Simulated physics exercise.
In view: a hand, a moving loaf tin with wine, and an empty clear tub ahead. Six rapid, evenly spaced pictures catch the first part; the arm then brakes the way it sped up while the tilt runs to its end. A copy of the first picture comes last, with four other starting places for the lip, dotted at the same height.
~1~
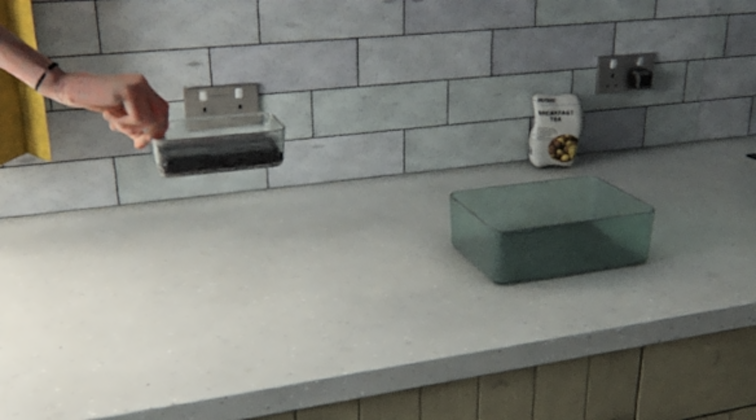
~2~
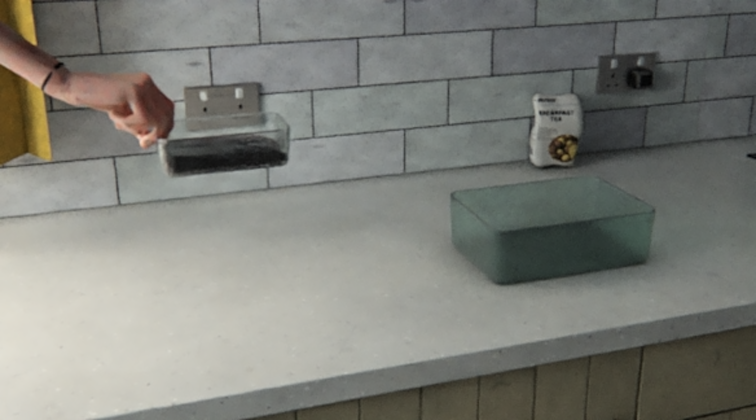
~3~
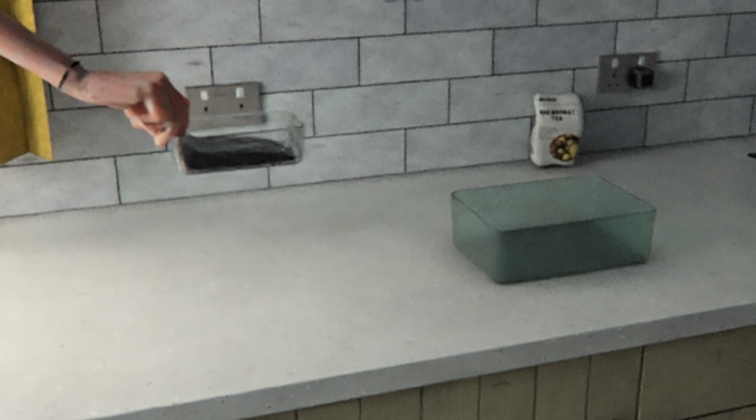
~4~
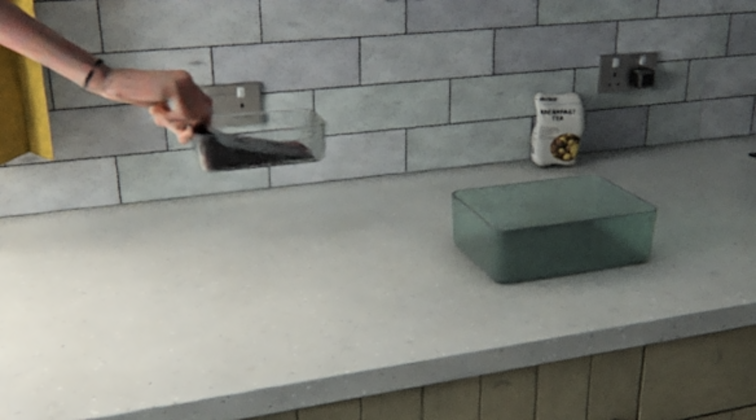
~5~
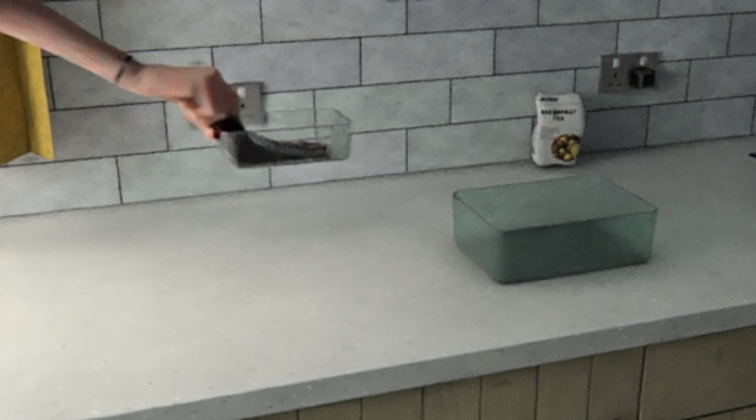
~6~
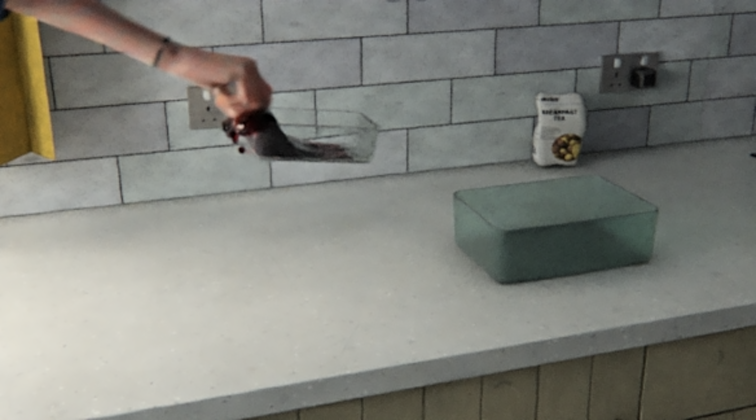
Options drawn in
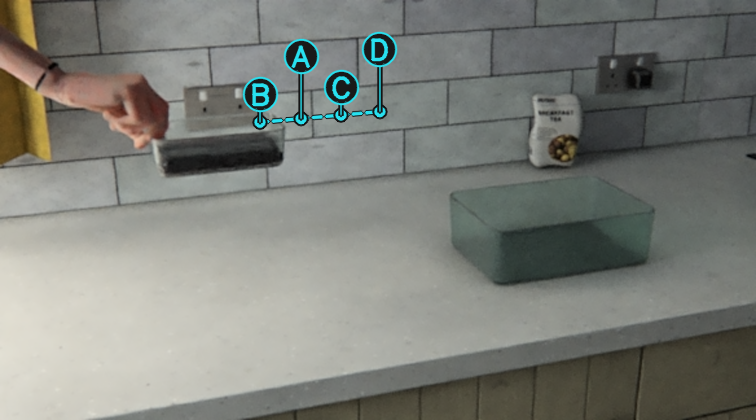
A hand carrying a clear loaf tin of dark wine rightward above a kitchen counter, liquid sloshing up and over the rim near the hand.
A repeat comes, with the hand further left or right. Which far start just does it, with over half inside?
That is place C.
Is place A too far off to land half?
Yes.
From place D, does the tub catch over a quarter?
Yes, it does.
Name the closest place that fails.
A.
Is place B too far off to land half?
Yes.
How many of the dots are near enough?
Two.
In cyan, A at (301, 118); B at (260, 122); C at (341, 115); D at (379, 111).
With A, about 27 % lands in the tub, 67 % falls short and 5 % goes beside or beyond.
With B, about 2 % lands in the tub, 95 % falls short and 3 % goes beside or beyond.
With C, about 67 % lands in the tub, 27 % falls short and 6 % goes beside or beyond.
With D, about 71 % lands in the tub, 20 % falls short and 9 % goes beside or beyond.
